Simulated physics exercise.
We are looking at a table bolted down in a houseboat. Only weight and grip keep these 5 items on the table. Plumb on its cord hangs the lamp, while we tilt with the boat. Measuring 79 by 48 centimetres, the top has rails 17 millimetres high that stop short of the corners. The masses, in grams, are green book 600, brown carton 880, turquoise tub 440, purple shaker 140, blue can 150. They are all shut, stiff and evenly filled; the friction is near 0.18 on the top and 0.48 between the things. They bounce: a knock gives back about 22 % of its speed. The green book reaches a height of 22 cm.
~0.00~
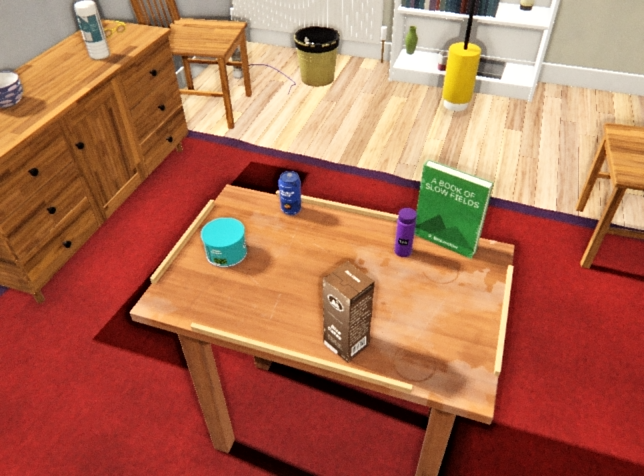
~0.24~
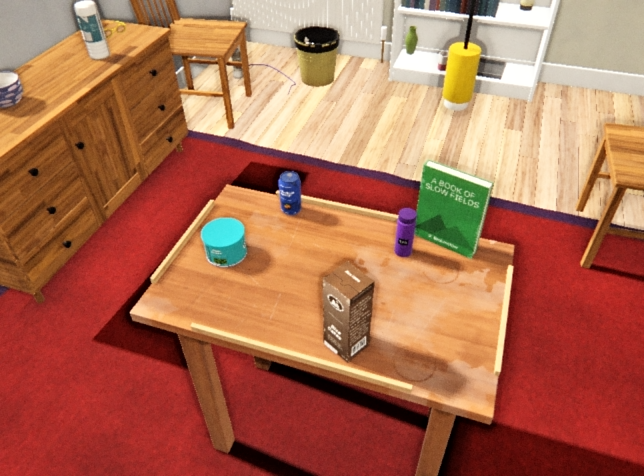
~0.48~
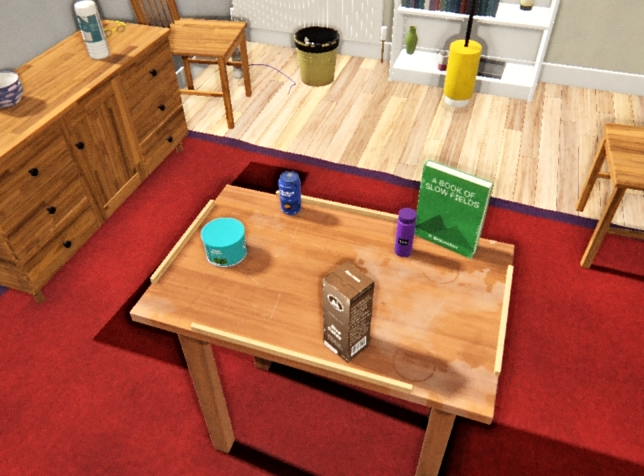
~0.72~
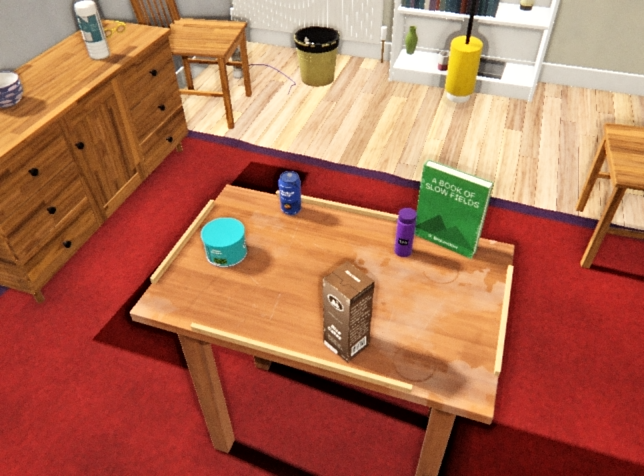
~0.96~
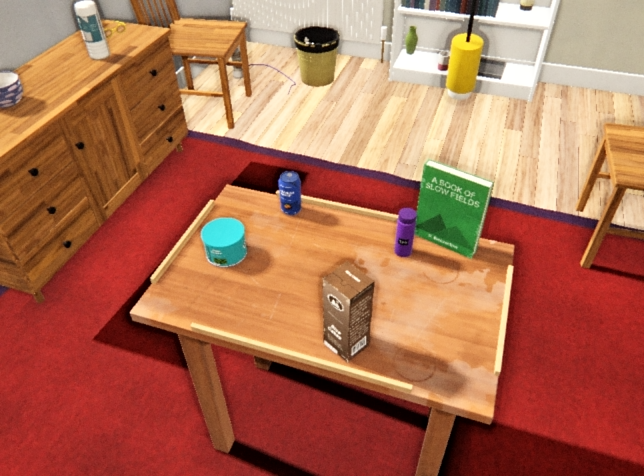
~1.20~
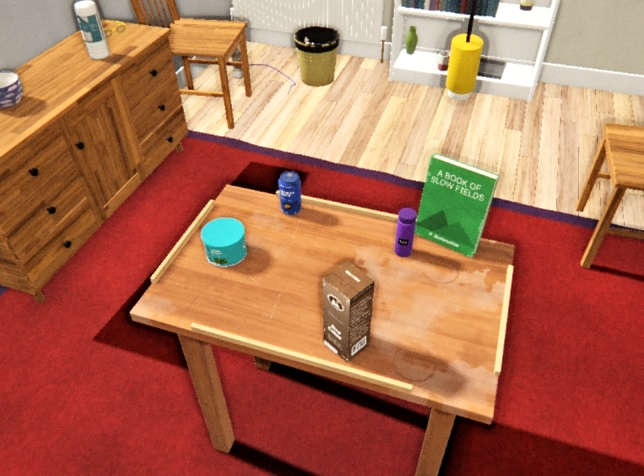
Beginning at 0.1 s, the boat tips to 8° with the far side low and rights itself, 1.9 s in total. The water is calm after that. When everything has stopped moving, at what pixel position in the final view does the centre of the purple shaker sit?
(405, 233).
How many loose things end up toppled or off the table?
1 of them.
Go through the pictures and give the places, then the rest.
Boat level; purple shaker (405, 233); green book (451, 211), in the first picture.
Boat level; turquoise tub (225, 243); blue can (290, 194), in the second picture.
Floor tilted 3°, far side down; green book (451, 210); brown carton (347, 314), in the third picture.
Floor tilted 6°, far side down; turquoise tub (225, 243); blue can (290, 194), in the fourth picture.
Floor tilted 8°, far side down; green book (451, 210); brown carton (347, 314), in the fifth picture.
Floor tilted 8°, far side down; purple shaker (405, 233); turquoise tub (225, 243), in the sixth picture.
By 1.60 s, floor tilted 3°, far side down; green book now off the table.
By 2.00 s, boat level.
When it is over (2.5 s), off the table, green book; the other 4 within 5 cm of the start. End places, in pixels of the last picture, purple shaker near (405, 233).
